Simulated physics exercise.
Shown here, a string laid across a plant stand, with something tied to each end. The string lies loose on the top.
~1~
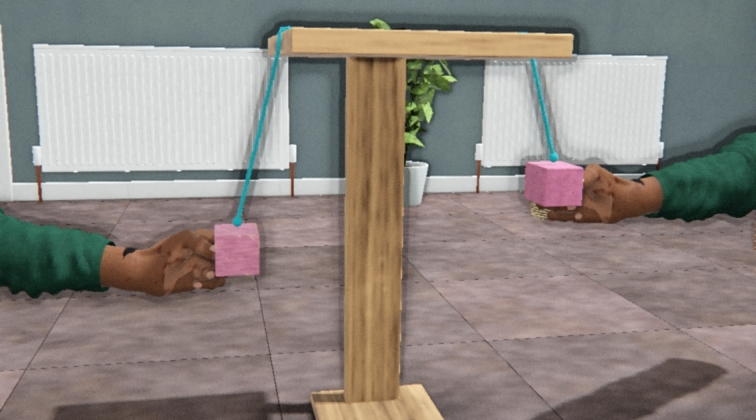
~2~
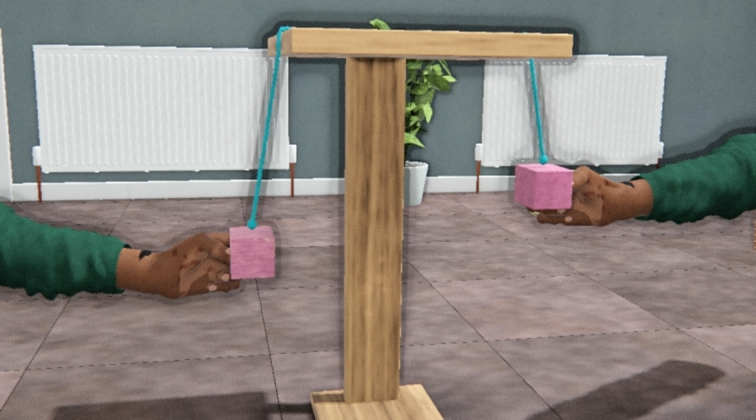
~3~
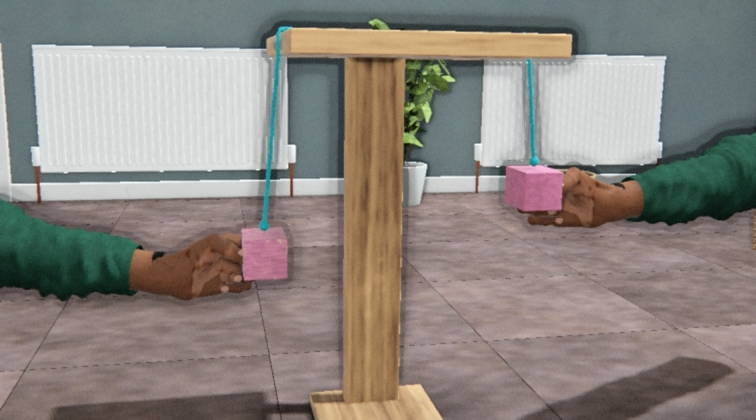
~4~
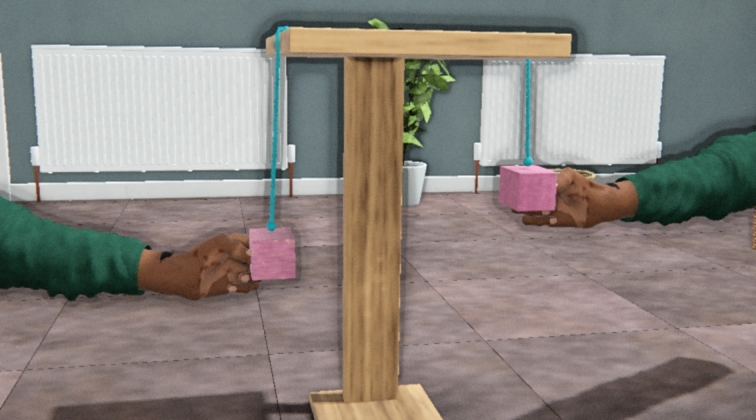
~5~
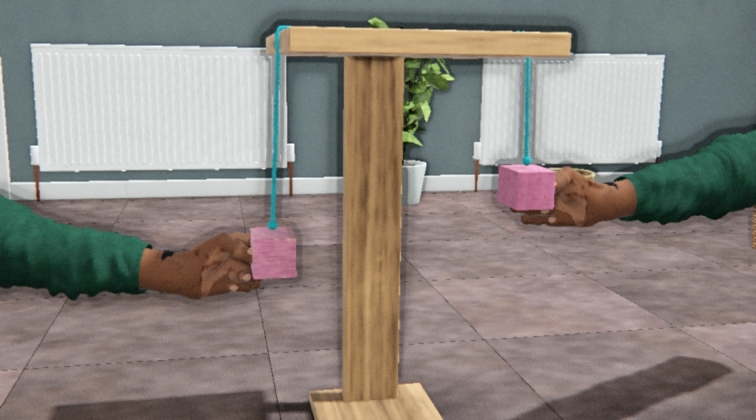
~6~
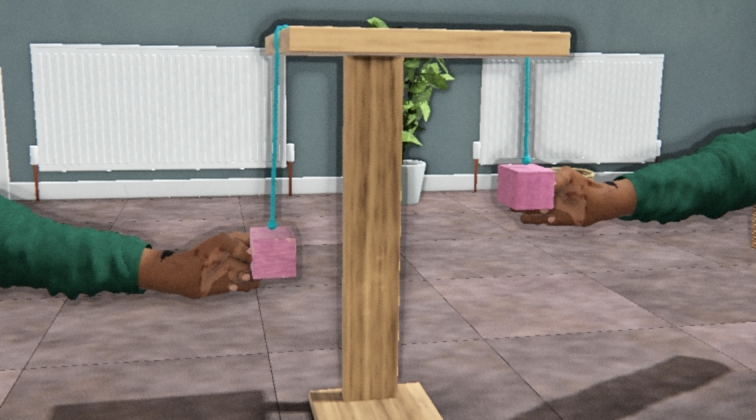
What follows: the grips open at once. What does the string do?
The string hangs still.
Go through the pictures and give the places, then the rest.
In the first picture, left block (237, 249); right block (553, 183); string over the top (384, 33).
In the second picture, left block (252, 252); right block (543, 186).
In the third picture, left block (264, 253); right block (533, 188).
In the fourth picture, left block (272, 253); right block (527, 188).
In the fifth picture, left block (273, 252); right block (526, 187).
In the sixth picture, left block (273, 252); right block (525, 187); string over the top (381, 31).
Then, 0.26 s on from there, left block still level near (277, 251); right block still level near (522, 186).
Then, 0.70 s on from there, left block still level near (285, 251); right block still level near (520, 186).
Then, 1.38 s on from there, left block still level near (279, 251); right block still level near (517, 186).
In the end, left block still level near (282, 251); right block still level near (525, 186). The string keeps its balance.
